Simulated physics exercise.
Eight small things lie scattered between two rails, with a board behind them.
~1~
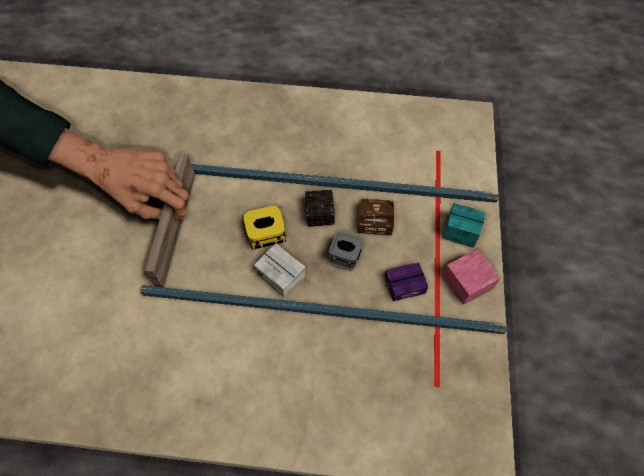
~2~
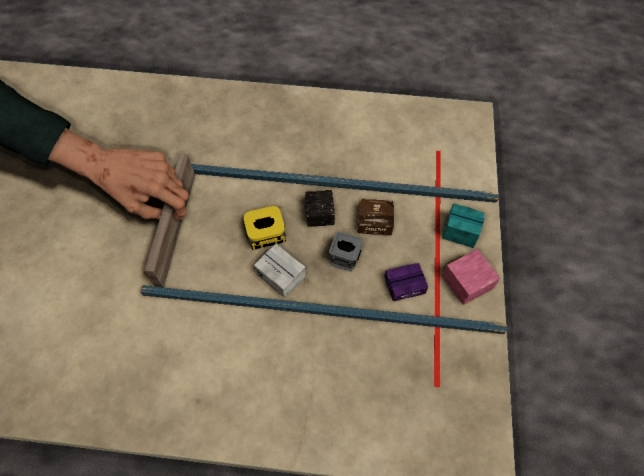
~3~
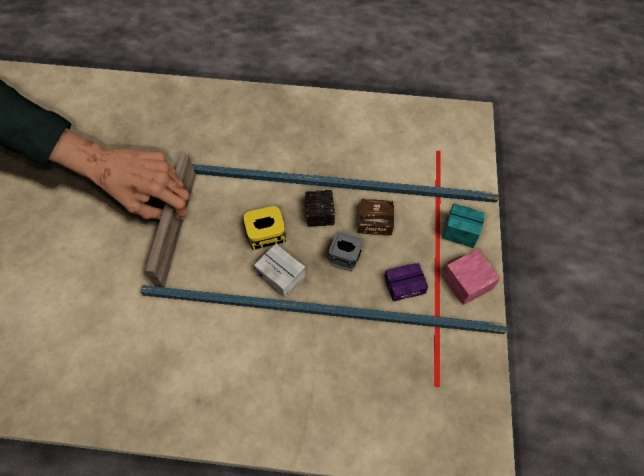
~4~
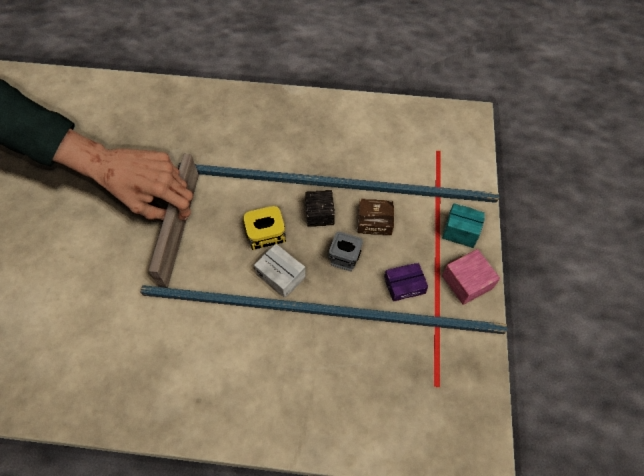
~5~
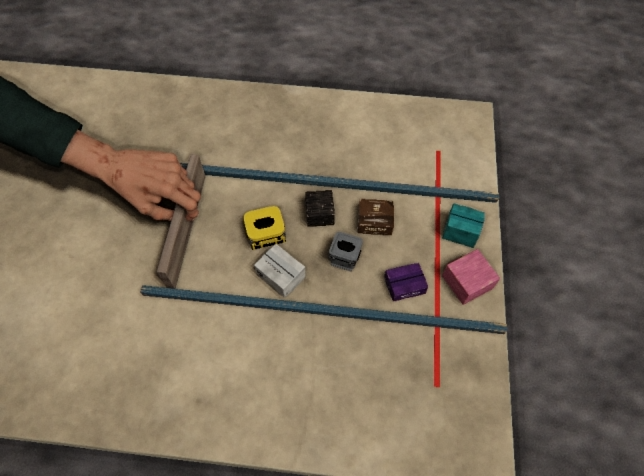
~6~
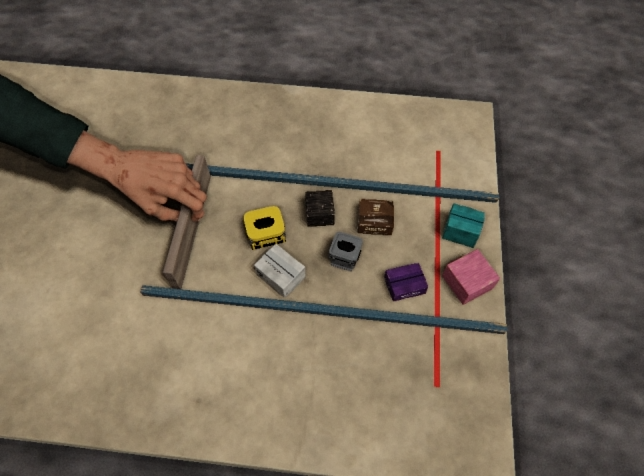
A hand sliding a wooden board slightly right between two blue rails, with eight small blocks and cases lying still.
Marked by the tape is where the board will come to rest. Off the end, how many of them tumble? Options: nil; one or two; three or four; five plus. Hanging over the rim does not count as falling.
One or two.
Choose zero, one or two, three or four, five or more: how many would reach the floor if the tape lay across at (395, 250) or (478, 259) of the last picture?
In order: Not one, then at least five.
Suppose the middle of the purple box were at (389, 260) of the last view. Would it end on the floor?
I reckon it falls away.
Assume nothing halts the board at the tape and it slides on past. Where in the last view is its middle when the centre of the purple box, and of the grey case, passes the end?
First one: Around (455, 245). Other one: Around (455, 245).
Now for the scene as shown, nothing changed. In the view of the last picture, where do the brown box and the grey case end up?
Final spots - brown box (484, 228), grey case (491, 265).
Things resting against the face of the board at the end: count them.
That makes 3.
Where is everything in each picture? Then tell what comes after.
In the first picture, pink block (470, 277); turquoise box (464, 225); purple box (406, 282); board (172, 218); tape (438, 255).
In the second picture, turquoise box (464, 225); grey case (346, 252).
In the third picture, purple box (406, 282); black block (320, 208).
In the fourth picture, pink block (470, 277); board (176, 219).
In the fifth picture, turquoise box (464, 225); yellow case (265, 228).
In the sixth picture, pink block (470, 277); turquoise box (464, 225); purple box (406, 282); board (189, 220); tape (438, 255).
Early on, none off yet; pink block at rest near (470, 277); turquoise box at rest near (464, 225); purple box at rest near (406, 282).
Finally, the number that fall off is one or two; lost, turquoise box and pink block.
